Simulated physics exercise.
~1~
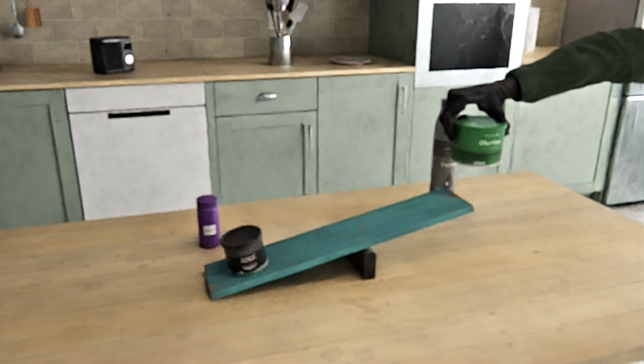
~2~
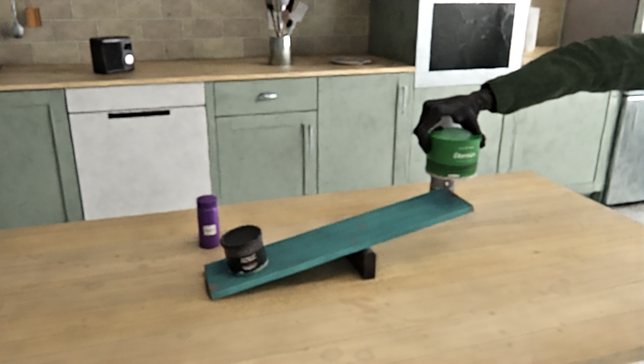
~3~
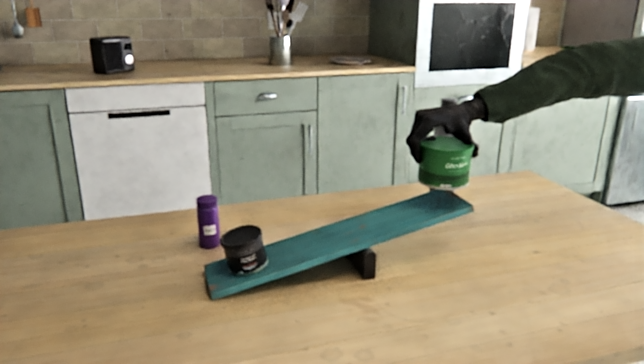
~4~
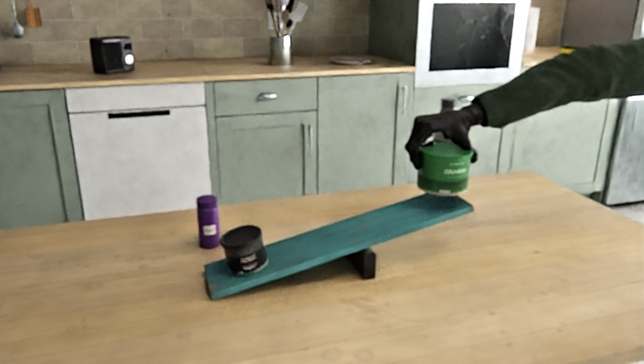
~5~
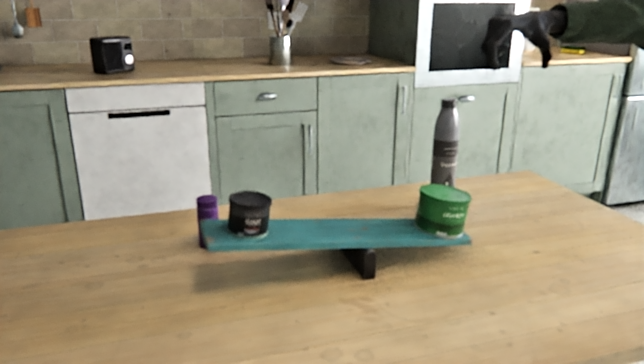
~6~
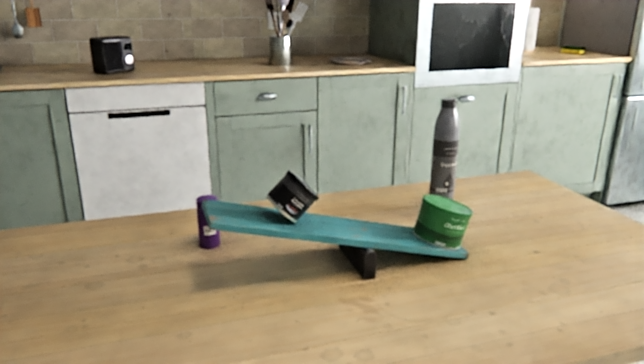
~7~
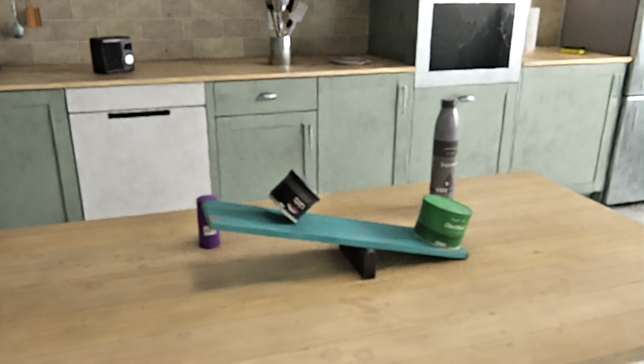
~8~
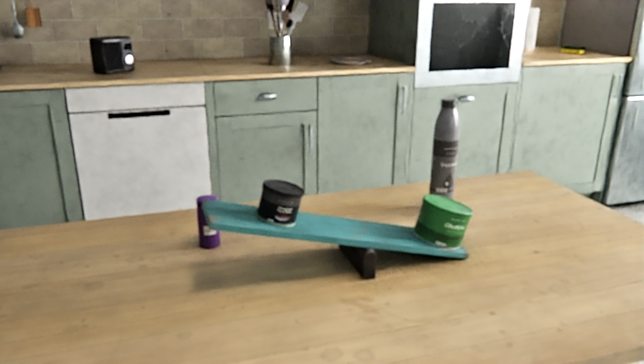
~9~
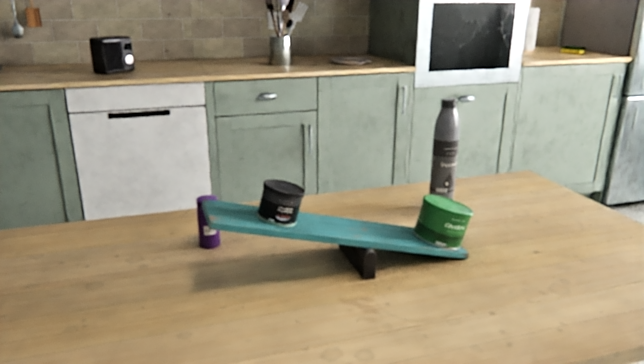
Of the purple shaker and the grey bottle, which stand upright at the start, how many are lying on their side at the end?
None of them are lying down; the purple shaker and the grey bottle both still stand upright at the end.
